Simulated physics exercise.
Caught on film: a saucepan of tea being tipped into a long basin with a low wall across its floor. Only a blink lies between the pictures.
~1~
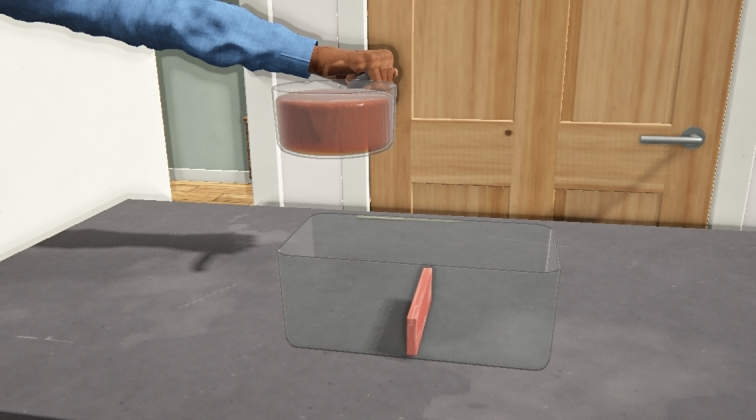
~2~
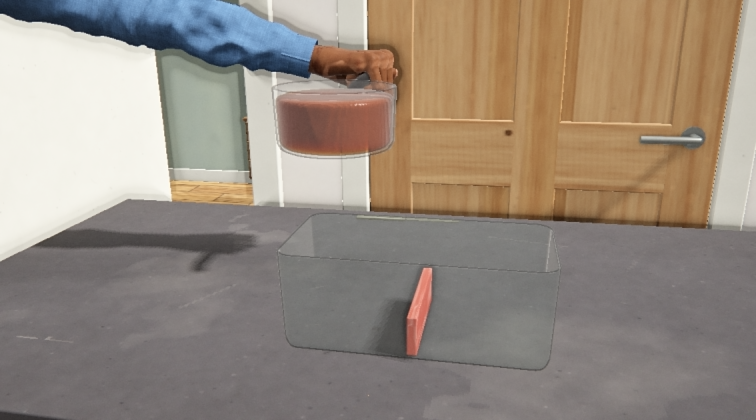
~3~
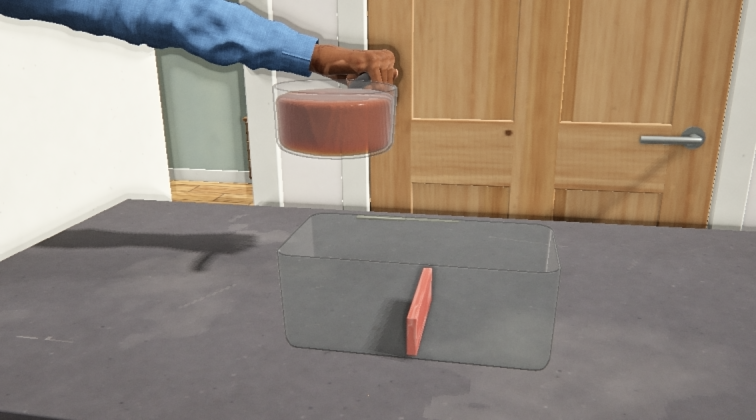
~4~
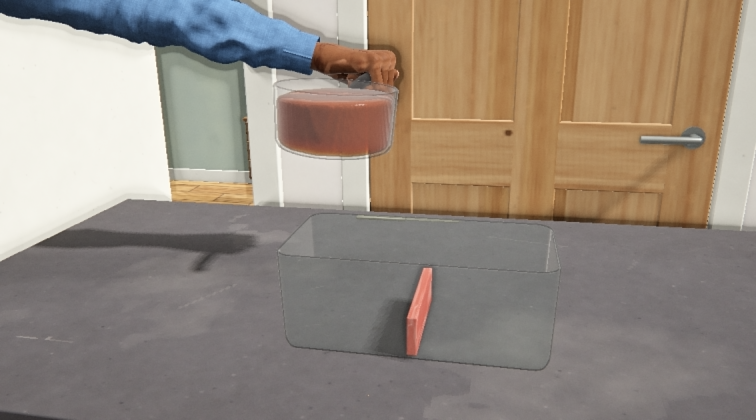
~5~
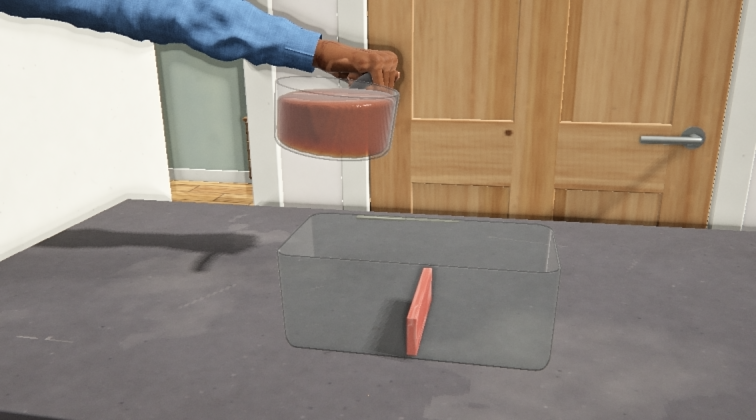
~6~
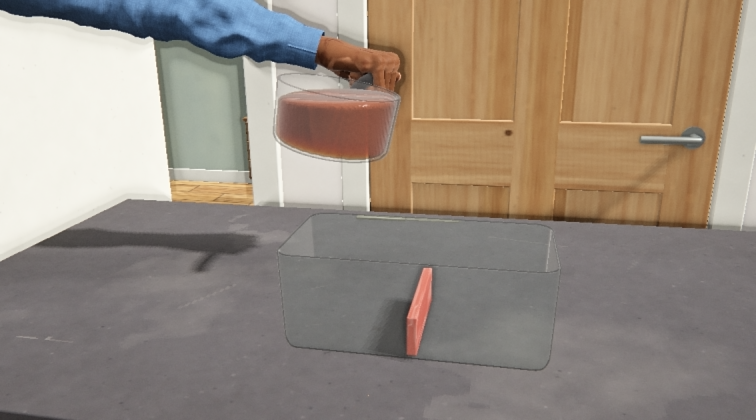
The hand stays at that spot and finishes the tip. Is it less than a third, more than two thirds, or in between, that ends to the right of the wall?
It comes to above two thirds.
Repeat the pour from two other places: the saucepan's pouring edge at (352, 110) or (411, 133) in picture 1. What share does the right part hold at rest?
Roughly 35 per cent, and 85 per cent.
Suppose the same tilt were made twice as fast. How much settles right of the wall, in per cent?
It comes to 70 per cent or so.
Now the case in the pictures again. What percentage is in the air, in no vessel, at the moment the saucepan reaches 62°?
Roughly 30 in a hundred.
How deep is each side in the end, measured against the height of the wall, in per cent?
Left: 20 %. Right: 60 %.
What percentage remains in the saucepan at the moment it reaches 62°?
It comes to 55 per cent or so.
A moment on, the tilt is 62° and 54 per cent is still to pour, 1 is left of the wall and 14 right of it.
Next, the tilt is 97° and 10 per cent is still to pour, 7 is left of the wall and 74 right of it.
Then the tilt is 105° and 0 per cent is still to pour, 20 is left of the wall and 79 right of it.
Later the tilt is 105° and 0 per cent is still to pour, 20 is left of the wall and 79 right of it.
At rest 20 per cent lies left of the wall, 79 right of it and 1 outside.
